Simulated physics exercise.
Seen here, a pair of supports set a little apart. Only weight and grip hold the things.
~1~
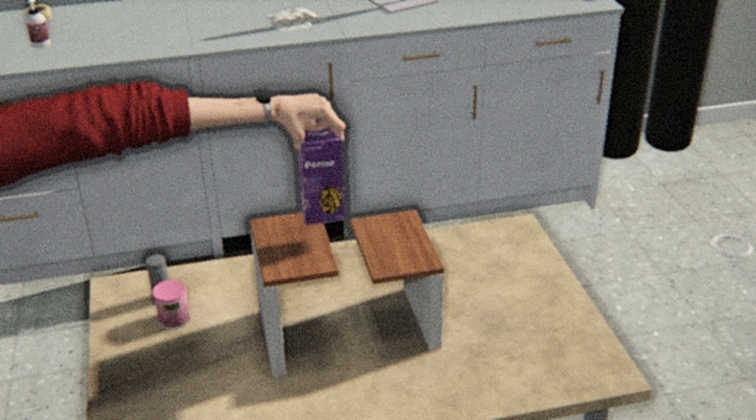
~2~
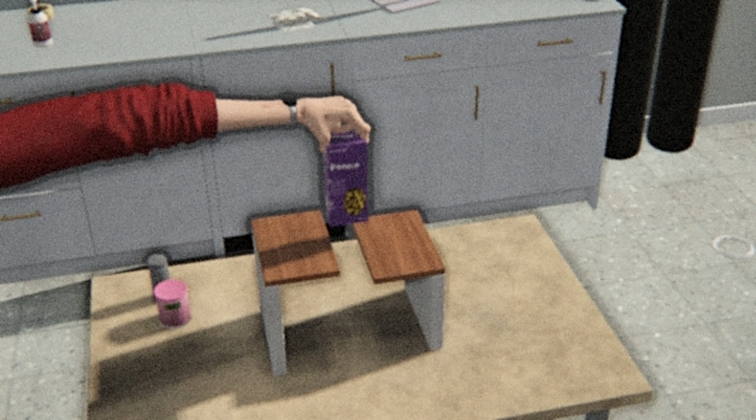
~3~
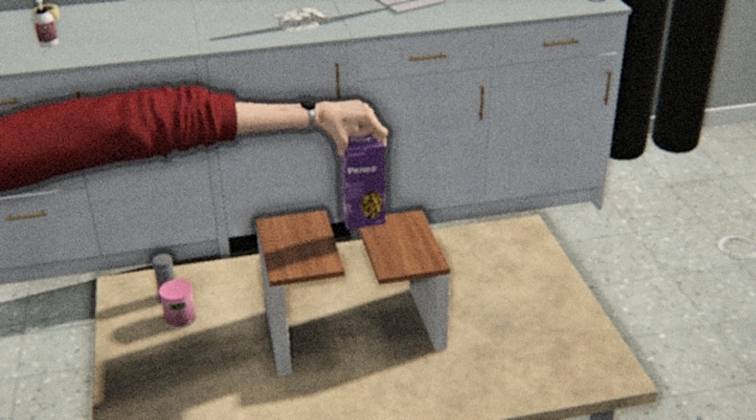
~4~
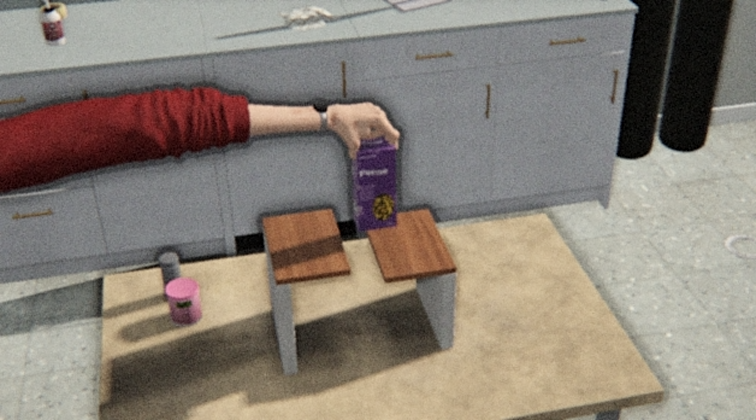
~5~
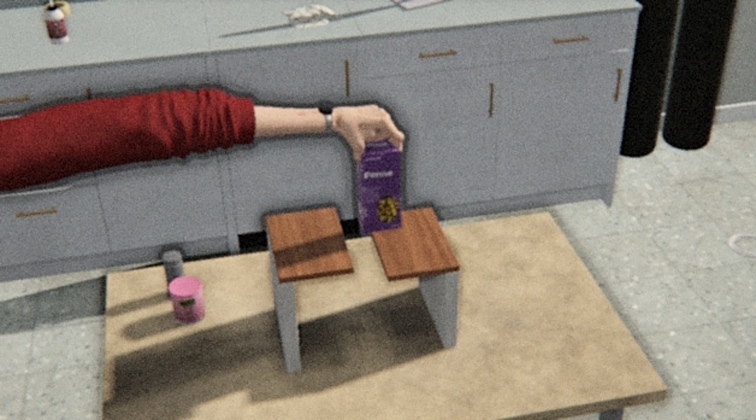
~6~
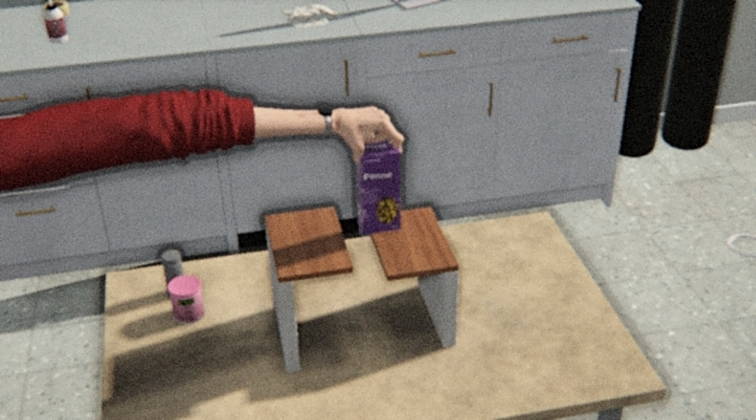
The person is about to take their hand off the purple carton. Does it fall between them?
In the end the carton lodges.
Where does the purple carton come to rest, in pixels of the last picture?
At about (379, 207).
Then, 0.20 s on from there, purple carton shifted a little near (379, 207).
Then, 0.50 s on from there, purple carton resting near (380, 205).
In the end, moved from the start, purple carton; the other 2 unmoved. At the end, from the last picture's camera, purple carton near (379, 206). The carton stays on top.
